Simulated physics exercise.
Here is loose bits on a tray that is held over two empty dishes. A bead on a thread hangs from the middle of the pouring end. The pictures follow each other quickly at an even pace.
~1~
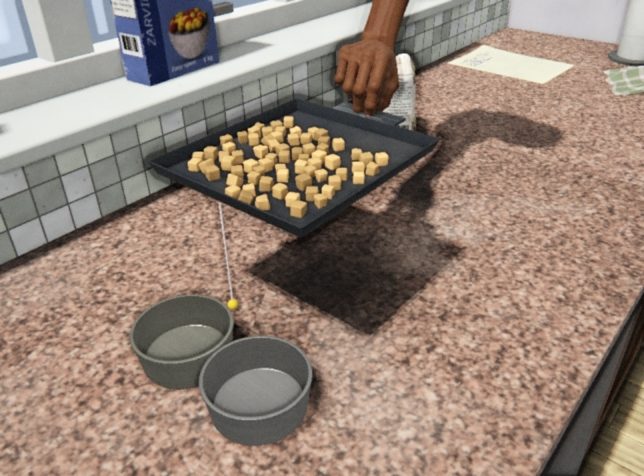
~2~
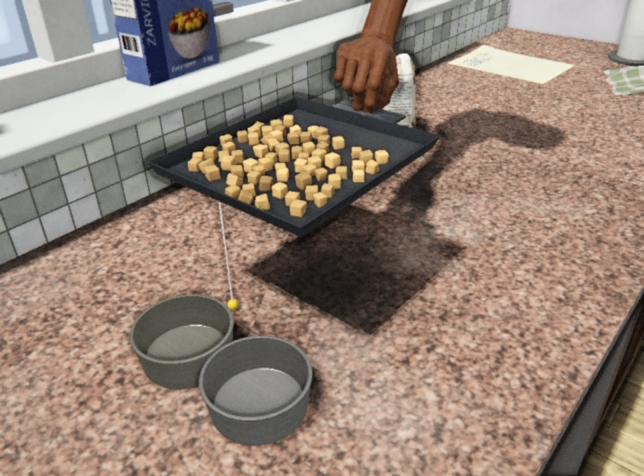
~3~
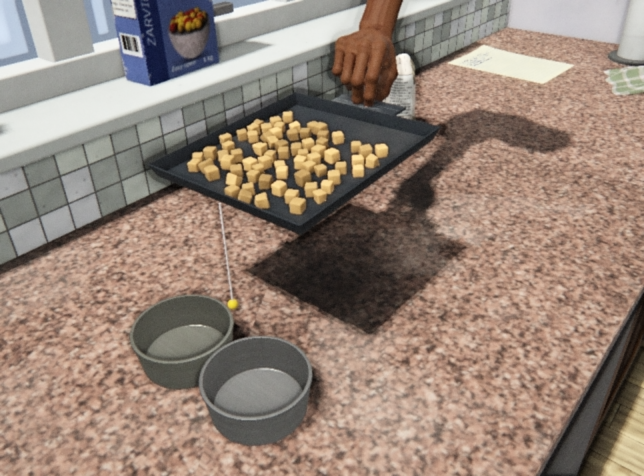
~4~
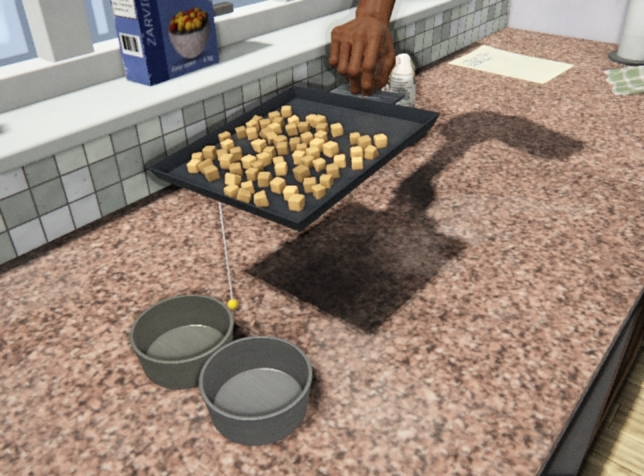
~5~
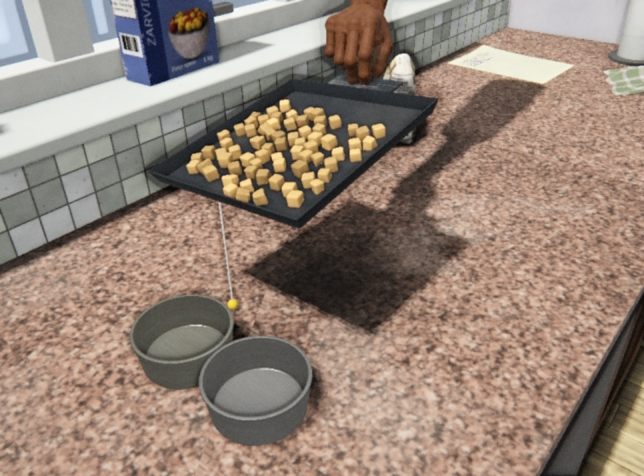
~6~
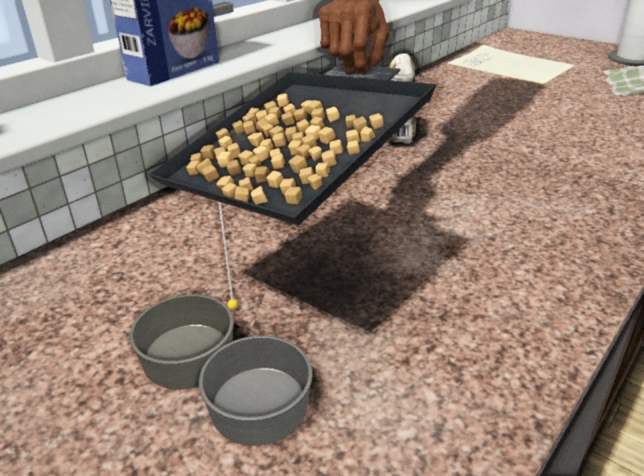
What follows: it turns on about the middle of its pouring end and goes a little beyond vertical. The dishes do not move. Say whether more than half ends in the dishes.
In the dishes lies under half of it.
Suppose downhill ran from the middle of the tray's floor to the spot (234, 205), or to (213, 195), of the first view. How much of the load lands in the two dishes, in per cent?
About 90 and 70 per cent.
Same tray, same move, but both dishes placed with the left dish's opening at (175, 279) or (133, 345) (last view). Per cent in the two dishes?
The first gives 80 %, the second 0 %.
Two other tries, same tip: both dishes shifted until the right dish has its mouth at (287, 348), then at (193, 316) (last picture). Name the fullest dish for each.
In turn: The left dish; the right dish.
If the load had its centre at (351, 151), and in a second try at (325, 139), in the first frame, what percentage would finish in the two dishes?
About 40 and 30 per cent.
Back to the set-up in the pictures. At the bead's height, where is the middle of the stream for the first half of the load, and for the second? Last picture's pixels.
Around (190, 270) and then (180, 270).
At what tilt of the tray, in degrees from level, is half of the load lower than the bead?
At about 100°.
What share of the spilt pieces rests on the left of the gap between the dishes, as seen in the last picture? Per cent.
Near 80 %.
Just after the last frame, tray tipped steeply; every one on the tray.
A moment on, tray tipped right over; almost all on the tray; about a tenth in the air.
Further on, tray tipped past a quarter turn; roughly a third in the left dish; roughly two thirds outside both.
When it is over, tray tipped past a quarter turn; not one in the right dish; roughly a third in the left dish; roughly two thirds outside both.
